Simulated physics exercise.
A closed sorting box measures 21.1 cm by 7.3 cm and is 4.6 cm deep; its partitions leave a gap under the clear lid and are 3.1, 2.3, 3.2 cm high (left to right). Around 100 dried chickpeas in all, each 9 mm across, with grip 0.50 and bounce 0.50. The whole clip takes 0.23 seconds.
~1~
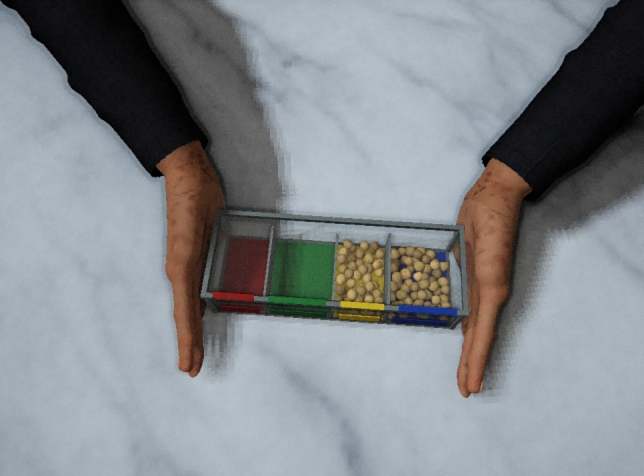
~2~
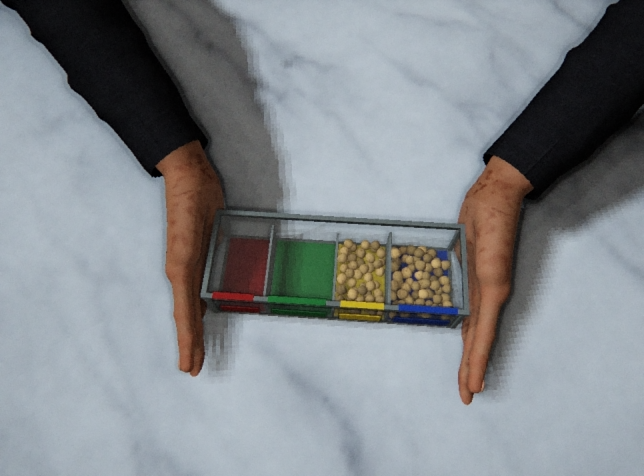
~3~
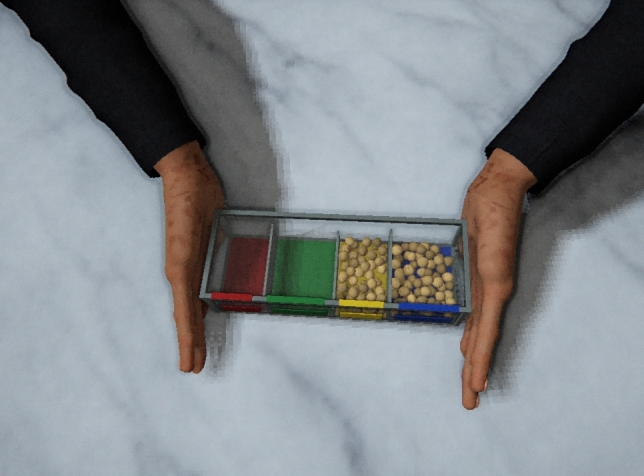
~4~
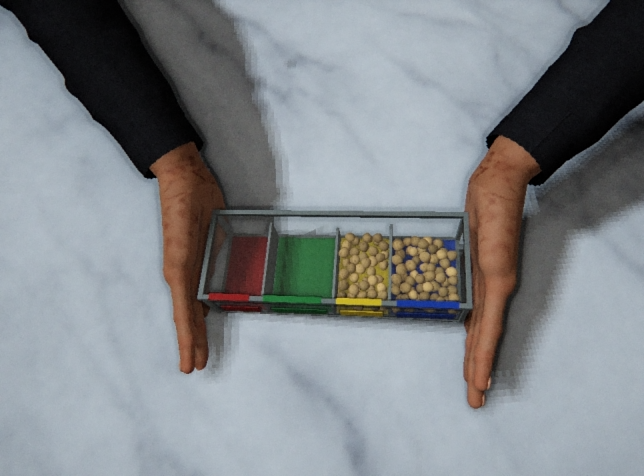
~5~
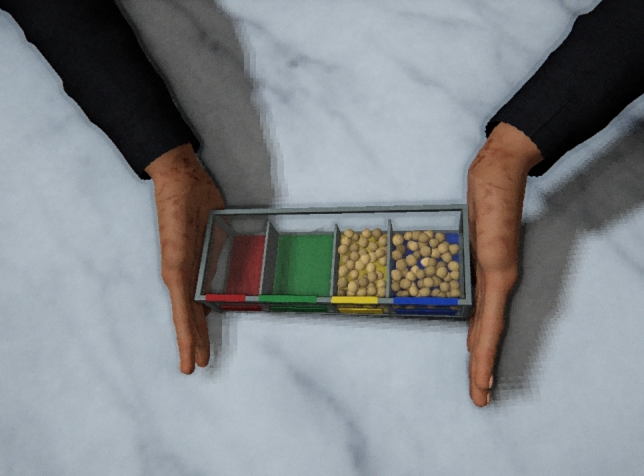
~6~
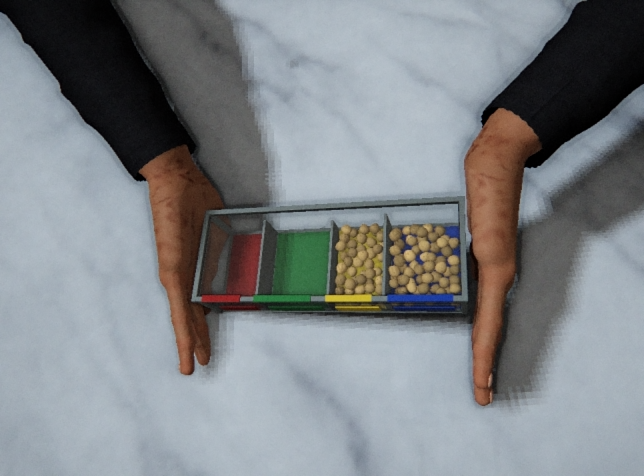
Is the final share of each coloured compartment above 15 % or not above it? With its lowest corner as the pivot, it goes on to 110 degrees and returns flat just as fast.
Red - above; blue - above; green - above; yellow - not above.
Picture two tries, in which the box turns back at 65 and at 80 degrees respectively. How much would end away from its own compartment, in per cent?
5 % and 15 %.
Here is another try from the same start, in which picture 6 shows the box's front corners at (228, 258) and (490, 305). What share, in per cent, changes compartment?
It comes to around 20 per cent in that case.
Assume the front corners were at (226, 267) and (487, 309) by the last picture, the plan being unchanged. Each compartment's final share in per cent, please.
Red 0; blue 80; green 0; yellow 20.
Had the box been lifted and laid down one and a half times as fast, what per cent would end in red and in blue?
Then: Red 40, blue 35.
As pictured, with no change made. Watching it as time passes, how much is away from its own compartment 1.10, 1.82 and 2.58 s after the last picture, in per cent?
In order, some 30, 65 and 70.
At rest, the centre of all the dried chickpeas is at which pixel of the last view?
Once everything settles, the centre is around (289, 295).
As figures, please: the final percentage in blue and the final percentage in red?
In blue it's 30, in red it's 35.
Then, 1.10 s after the last picture, tilt 110 degrees; red 5 %, blue 50 %, green 20 %, yellow 30 %.
Then, 1.82 s after the last picture, tilt 49 degrees; red 35 %, blue 30 %, green 30 %.
Then, 2.58 s after the last picture, tilt 0 degrees; red 35 %, blue 30 %, green 30 %, yellow 5 %.
In the end, red 35 %, blue 30 %, green 30 %, yellow 5 %.
